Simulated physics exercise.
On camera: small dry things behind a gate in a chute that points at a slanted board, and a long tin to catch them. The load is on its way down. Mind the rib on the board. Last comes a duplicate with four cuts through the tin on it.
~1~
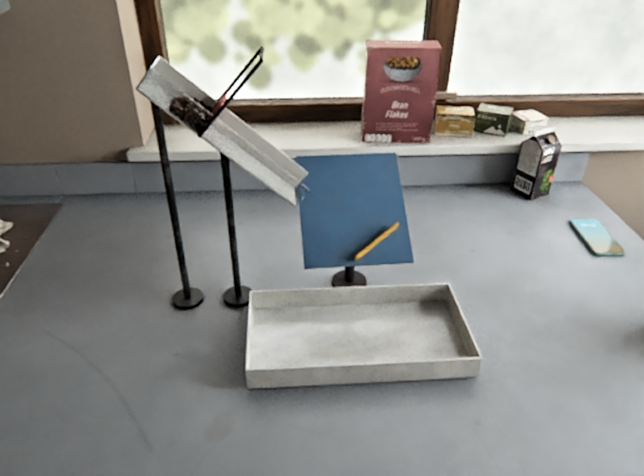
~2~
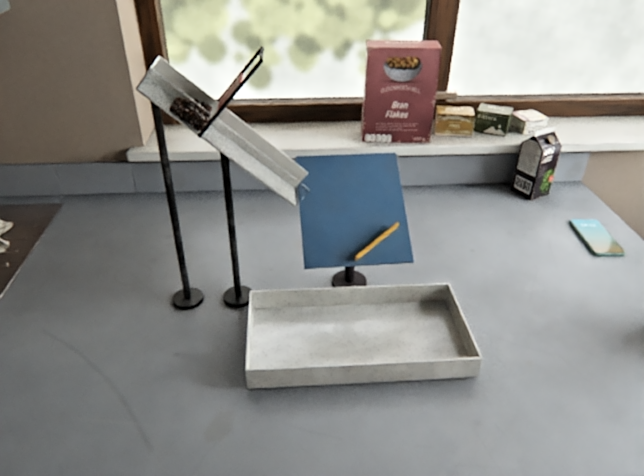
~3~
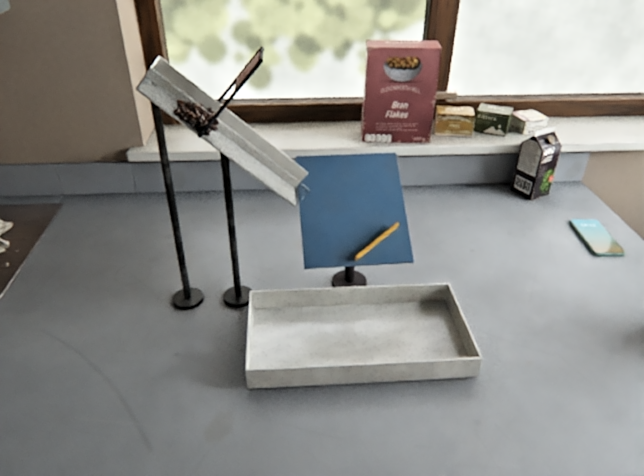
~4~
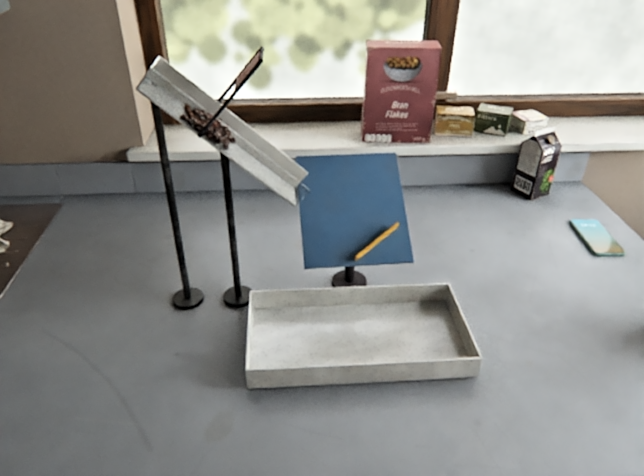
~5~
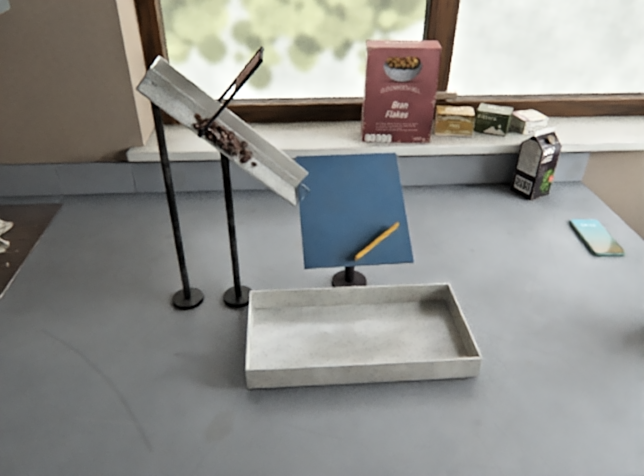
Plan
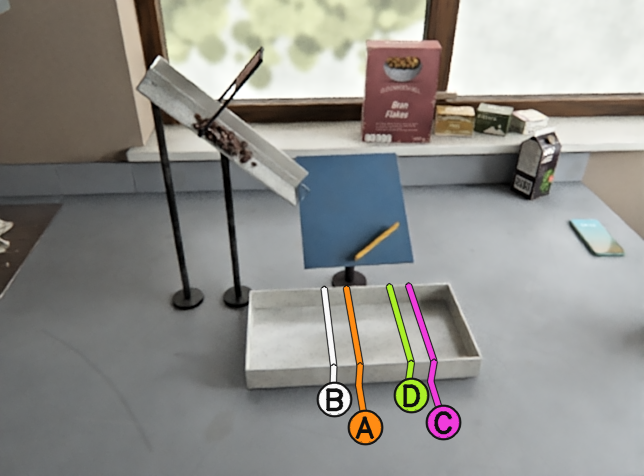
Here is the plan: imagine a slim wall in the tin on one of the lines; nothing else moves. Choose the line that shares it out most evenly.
Use line A.
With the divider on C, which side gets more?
The left side.
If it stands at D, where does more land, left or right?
Left.
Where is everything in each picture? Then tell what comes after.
The first frame shows load behind the gate (190, 111), flat chocolate drops; lip of the chute (294, 197), sloping fairly steeply.
The second frame shows middle of the board (353, 207), tilted fairly steeply; middle of its low edge (360, 265); of its high edge (346, 154).
The third frame shows front corners of the tin (246, 370) and (482, 358), empty; front of the load (215, 124).
The fourth frame shows middle of the load (210, 129); its front (233, 141), roughly a quarter of the way to the lip; rib from (399, 223) to (356, 257).
The fifth frame shows middle of the load (224, 141); its front (254, 164), roughly half of the way to the lip.
On the marked copy, line A crosses the front rim at (360, 364); line B crosses the front rim at (333, 365); line C crosses the front rim at (433, 360); line D crosses the front rim at (410, 361).
If A is chosen, of what is caught, roughly half on the left of the divider, roughly half on the right.
If B is chosen, of what is caught, about a tenth on the left of the divider, almost all on the right.
If C is chosen, of what is caught, almost all on the left of the divider, just a few on the right.
If D is chosen, of what is caught, almost all on the left of the divider, just a few on the right.
